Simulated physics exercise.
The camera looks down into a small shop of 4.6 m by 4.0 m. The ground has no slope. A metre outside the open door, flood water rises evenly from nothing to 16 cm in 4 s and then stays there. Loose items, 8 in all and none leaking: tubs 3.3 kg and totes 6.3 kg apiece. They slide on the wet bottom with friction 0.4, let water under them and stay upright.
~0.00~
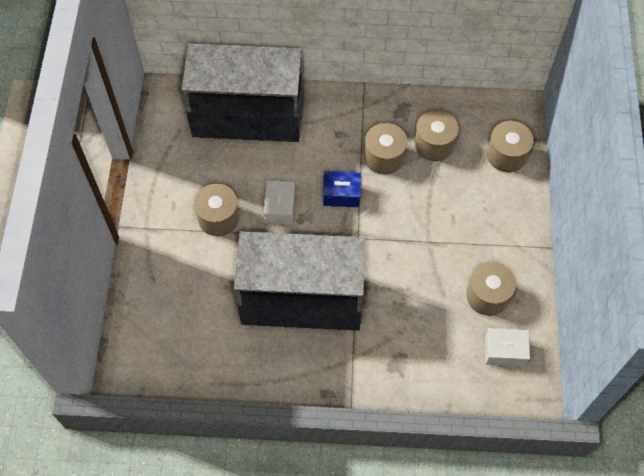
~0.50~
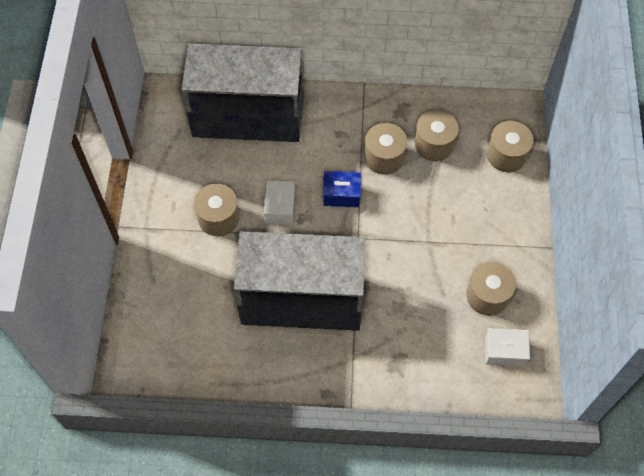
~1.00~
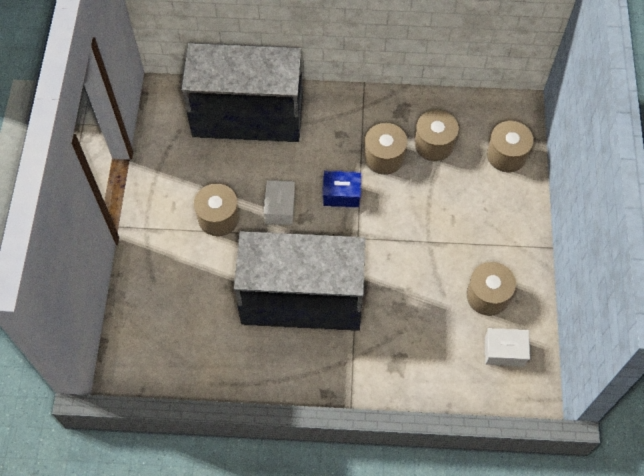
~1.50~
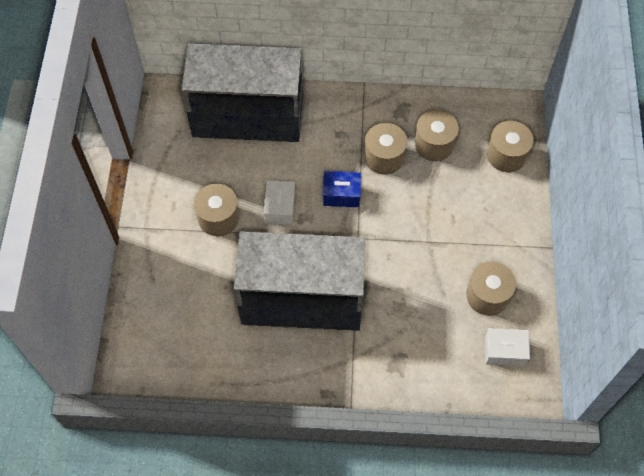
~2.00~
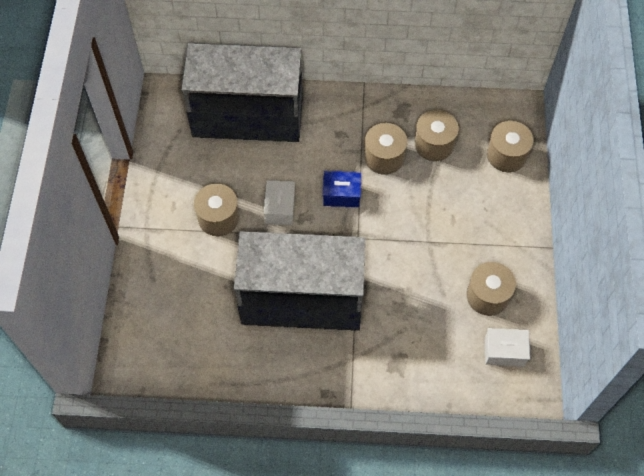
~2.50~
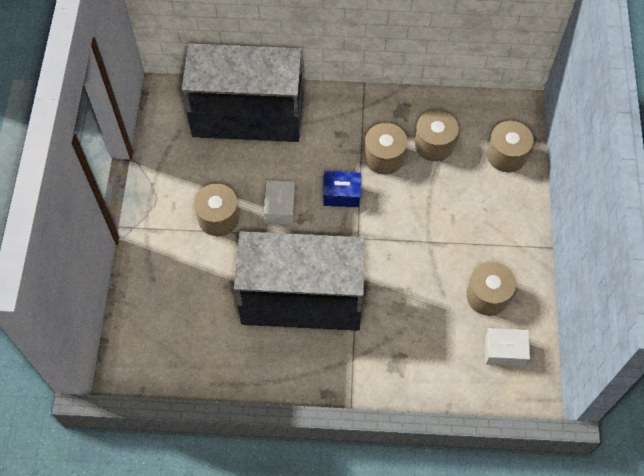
Water shows at the open doorway on the left while the tubs and boxes stay still.
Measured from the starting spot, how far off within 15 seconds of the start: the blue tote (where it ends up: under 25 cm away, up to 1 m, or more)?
Blue tote ends far away.
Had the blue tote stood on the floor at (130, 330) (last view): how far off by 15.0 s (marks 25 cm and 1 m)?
It holds its place.
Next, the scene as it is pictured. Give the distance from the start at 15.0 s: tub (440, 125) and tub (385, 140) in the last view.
In that order: 120 cm, 250 cm.
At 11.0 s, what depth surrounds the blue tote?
Roughly 8 cm.
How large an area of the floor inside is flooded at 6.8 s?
Some 11.5 m2.
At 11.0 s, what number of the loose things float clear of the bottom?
I count 7.
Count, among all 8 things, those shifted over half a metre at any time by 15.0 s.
8 of them.
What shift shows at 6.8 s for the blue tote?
Roughly 40 cm by then.
After 3.5 s the blue tote is near (342, 184), 0.0 m from its start, aground; 0 afloat.
After 6.8 s the blue tote is near (379, 191), 0.4 m from its start, aground; 2 afloat.
After 11.0 s the blue tote is near (469, 153), 1.4 m from its start, afloat; 7 afloat.
After 15.0 s the blue tote is near (457, 83), 1.8 m from its start, afloat; 8 afloat.
